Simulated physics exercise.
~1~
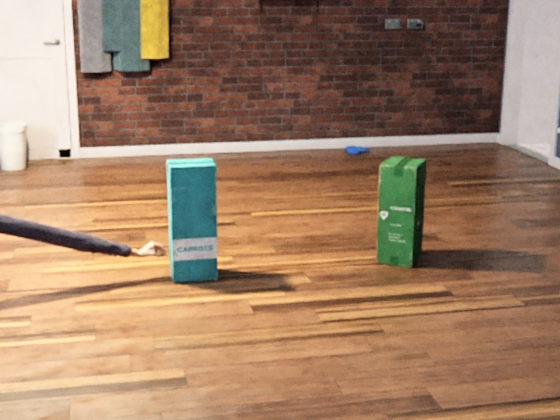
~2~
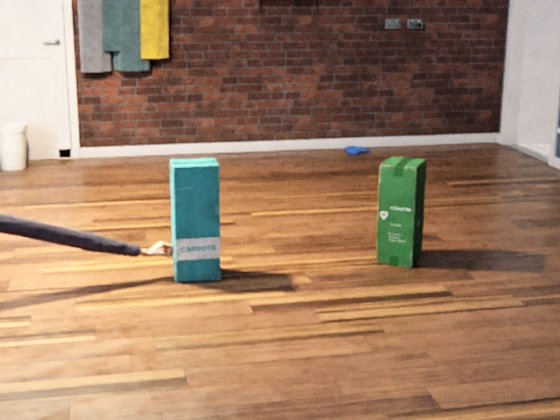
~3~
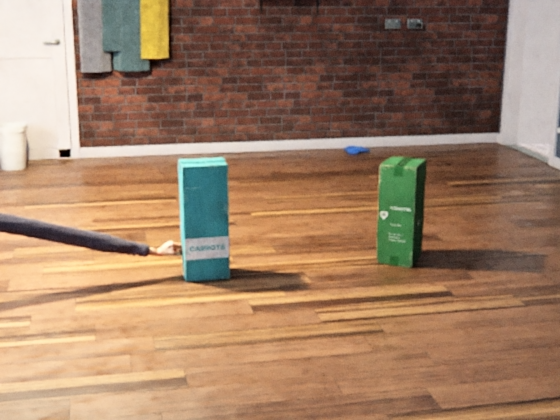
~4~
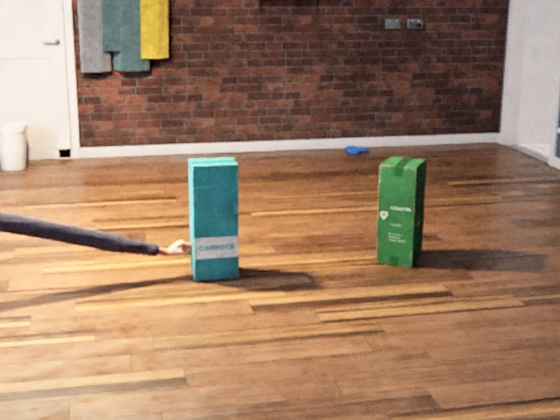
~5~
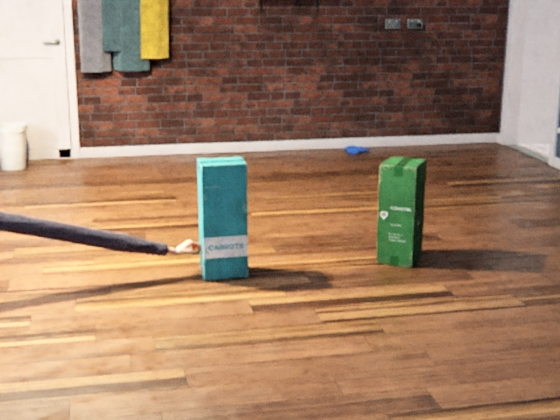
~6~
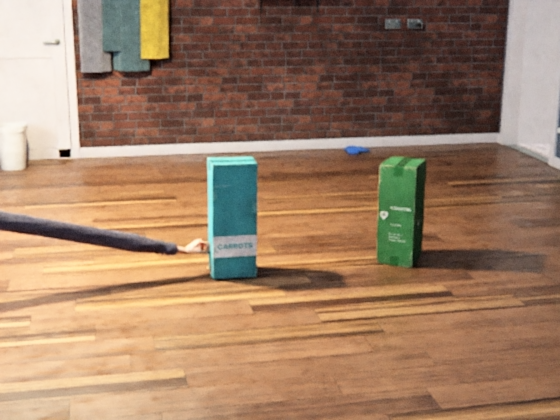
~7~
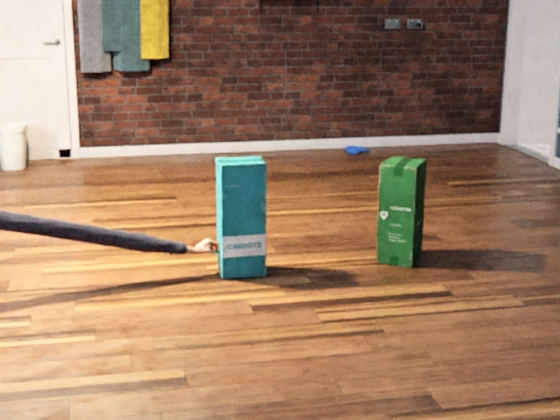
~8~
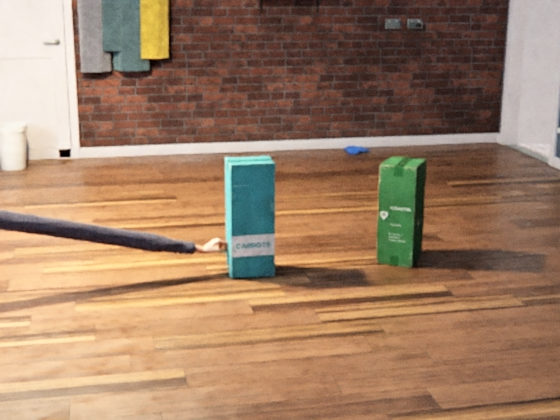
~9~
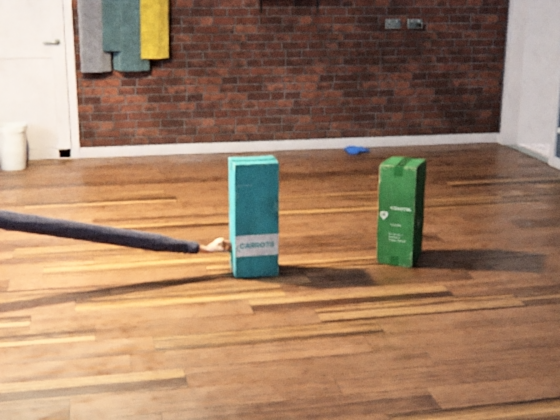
A fingertip slowly pushes an upright turquoise box right toward a green box, leaving both standing.
